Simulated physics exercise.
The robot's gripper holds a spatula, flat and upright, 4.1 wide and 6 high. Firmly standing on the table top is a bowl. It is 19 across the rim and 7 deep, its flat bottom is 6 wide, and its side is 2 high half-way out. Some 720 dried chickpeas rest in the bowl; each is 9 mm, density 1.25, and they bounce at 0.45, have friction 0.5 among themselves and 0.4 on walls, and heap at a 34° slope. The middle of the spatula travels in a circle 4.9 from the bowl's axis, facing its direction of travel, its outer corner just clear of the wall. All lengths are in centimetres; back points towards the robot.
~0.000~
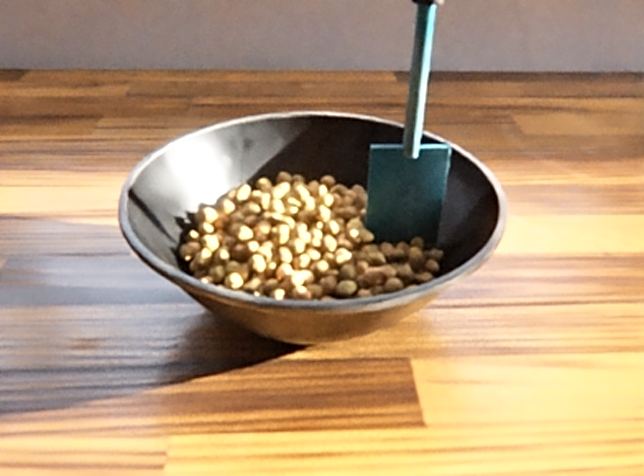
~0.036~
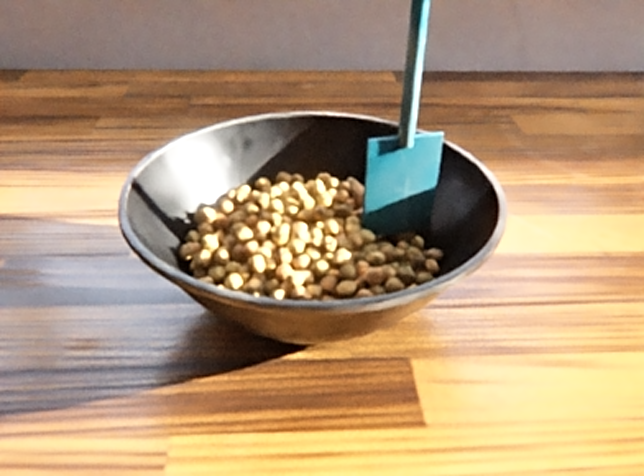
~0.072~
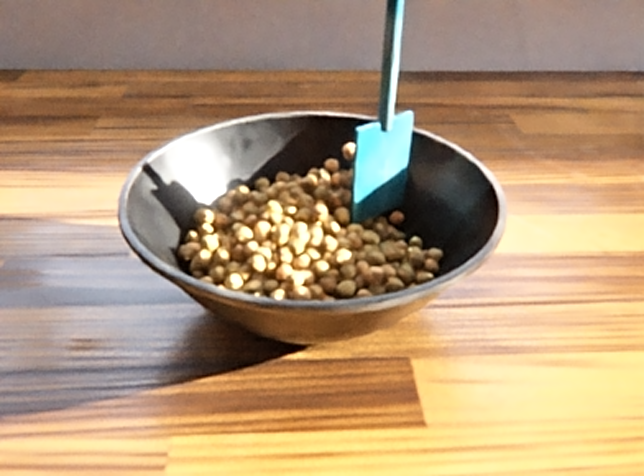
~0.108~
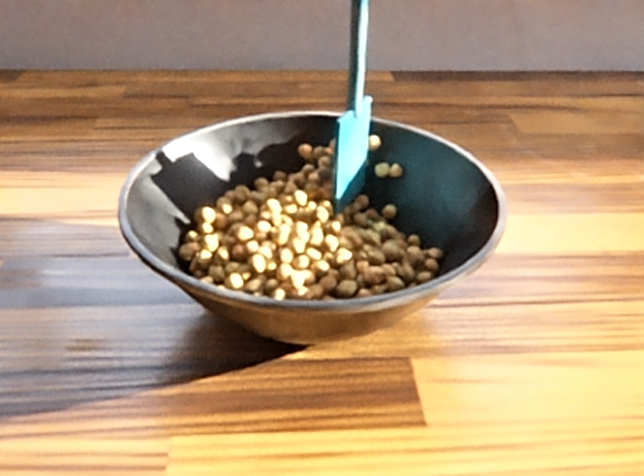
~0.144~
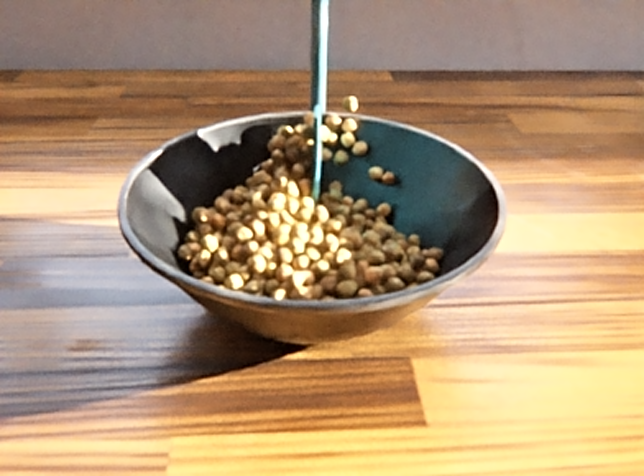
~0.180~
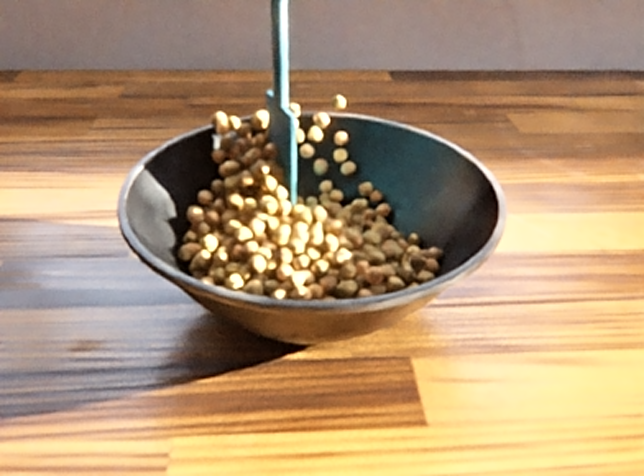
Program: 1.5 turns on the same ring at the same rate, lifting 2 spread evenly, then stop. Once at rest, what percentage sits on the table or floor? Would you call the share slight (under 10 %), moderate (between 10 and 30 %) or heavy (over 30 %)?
I would call it slight.
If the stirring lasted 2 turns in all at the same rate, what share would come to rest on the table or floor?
5 %.
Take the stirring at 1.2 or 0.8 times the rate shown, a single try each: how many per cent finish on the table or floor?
Estimates in order: Some 10 % and some 5 %.
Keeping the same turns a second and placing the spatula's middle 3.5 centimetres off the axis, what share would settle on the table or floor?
In that case some 5 per cent.
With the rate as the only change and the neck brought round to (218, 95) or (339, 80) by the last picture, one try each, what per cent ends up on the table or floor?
It comes to close to 10 per cent and close to 0 per cent.
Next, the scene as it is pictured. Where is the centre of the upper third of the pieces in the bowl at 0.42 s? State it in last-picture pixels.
Near (319, 264).
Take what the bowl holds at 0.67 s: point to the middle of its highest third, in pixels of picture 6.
Around (317, 245).
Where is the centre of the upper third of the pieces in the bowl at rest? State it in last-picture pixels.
Centre of top third: Approx. (315, 245).
After 0.42 s, 276° round, highest piece 9 above the table; 708 in the bowl, 11 on the table or floor, 6 in flight or on the tool.
After 0.67 s, 83° round, highest piece 6 above the table; 696 in the bowl, 28 on the table or floor, 1 in flight or on the tool.
After 0.99 s, 180° round, highest piece 6 above the table; 696 in the bowl, 29 on the table or floor.
After 1.69 s, 180° round, highest piece 6 above the table; 696 in the bowl, 29 on the table or floor.
At rest, 696 in the bowl, 29 on the table or floor. That is 4 % on the table or floor.
